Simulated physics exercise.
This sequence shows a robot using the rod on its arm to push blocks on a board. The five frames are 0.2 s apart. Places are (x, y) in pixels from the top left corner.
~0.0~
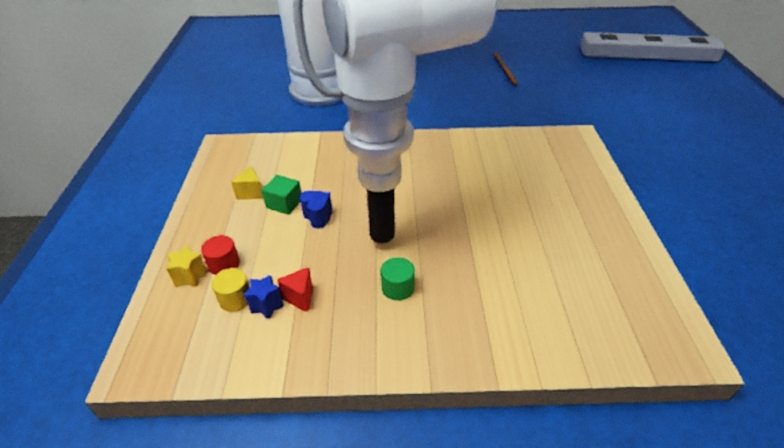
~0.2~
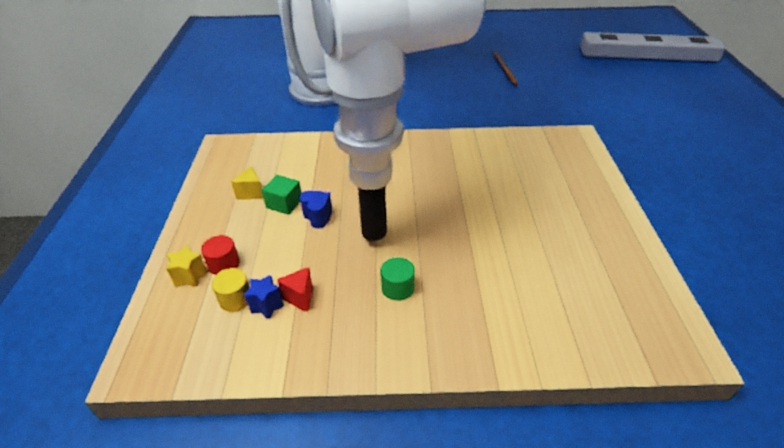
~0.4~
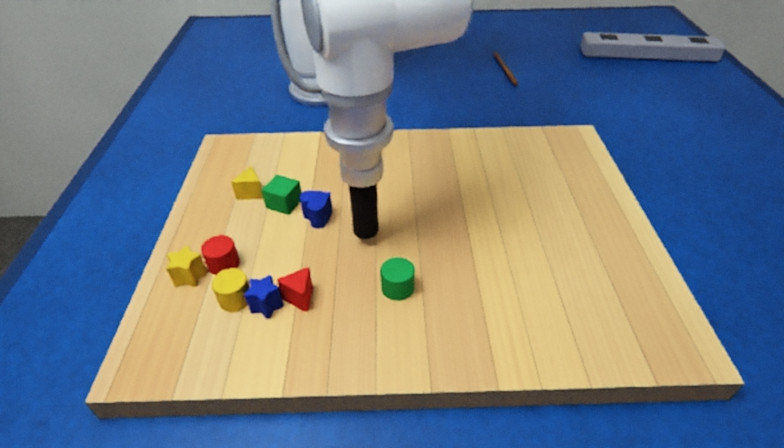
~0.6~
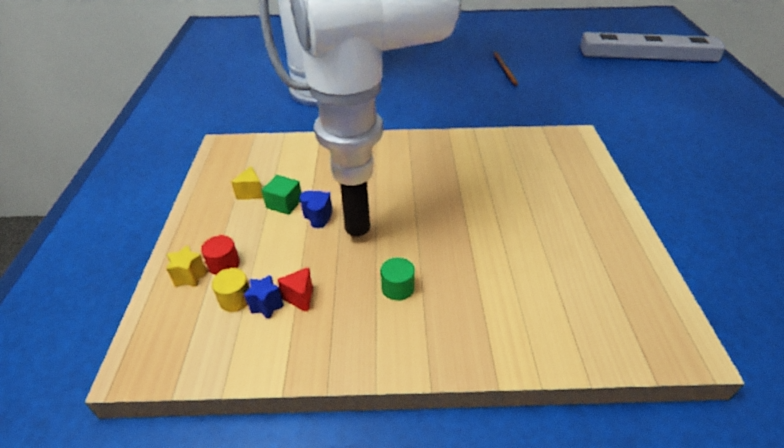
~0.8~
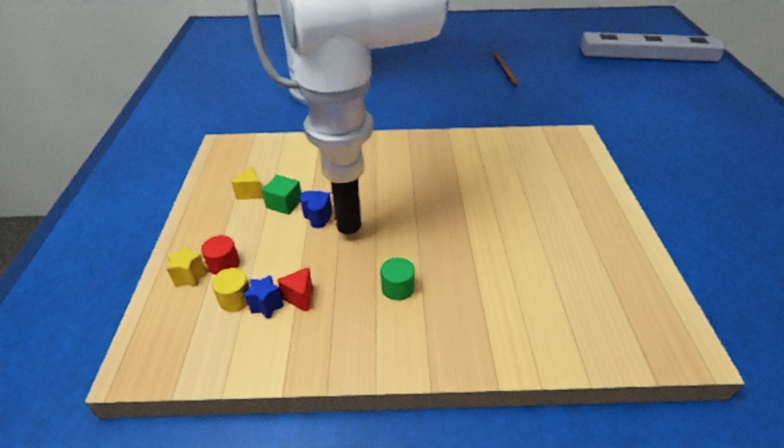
A robot arm with a black rod starts near the middle of a wooden board, above and slightly left of a green cylinder. It slides steadily left, a short way, ending just right of the blue heart block, while the green, yellow, red and blue blocks all stay still.
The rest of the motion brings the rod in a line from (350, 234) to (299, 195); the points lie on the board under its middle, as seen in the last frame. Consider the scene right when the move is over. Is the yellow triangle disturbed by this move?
If the rod follows that path, the yellow triangle ends up shifted.
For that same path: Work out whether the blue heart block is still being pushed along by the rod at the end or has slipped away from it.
It is still ahead of the rod.
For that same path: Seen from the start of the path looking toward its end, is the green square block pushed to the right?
Final answer: No.
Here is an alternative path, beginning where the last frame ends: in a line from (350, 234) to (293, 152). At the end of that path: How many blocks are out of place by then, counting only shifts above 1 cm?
Number moved: 1.
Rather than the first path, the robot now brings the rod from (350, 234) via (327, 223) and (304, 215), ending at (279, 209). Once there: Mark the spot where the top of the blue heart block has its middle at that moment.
It will likely be found at (279, 176).
The first path, step by step. One third of the way, rod at (331, 213); blue heart block at (308, 194).
Two thirds of the way, rod at (314, 200); yellow triangle at (242, 175), turned 15° clockwise; green square block at (266, 179), turned 35° anticlockwise; blue heart block at (294, 181), turned 15° clockwise.
At the end, rod at (298, 188); yellow triangle at (227, 175); green square block at (252, 176), turned 45° anticlockwise; blue heart block at (277, 170).
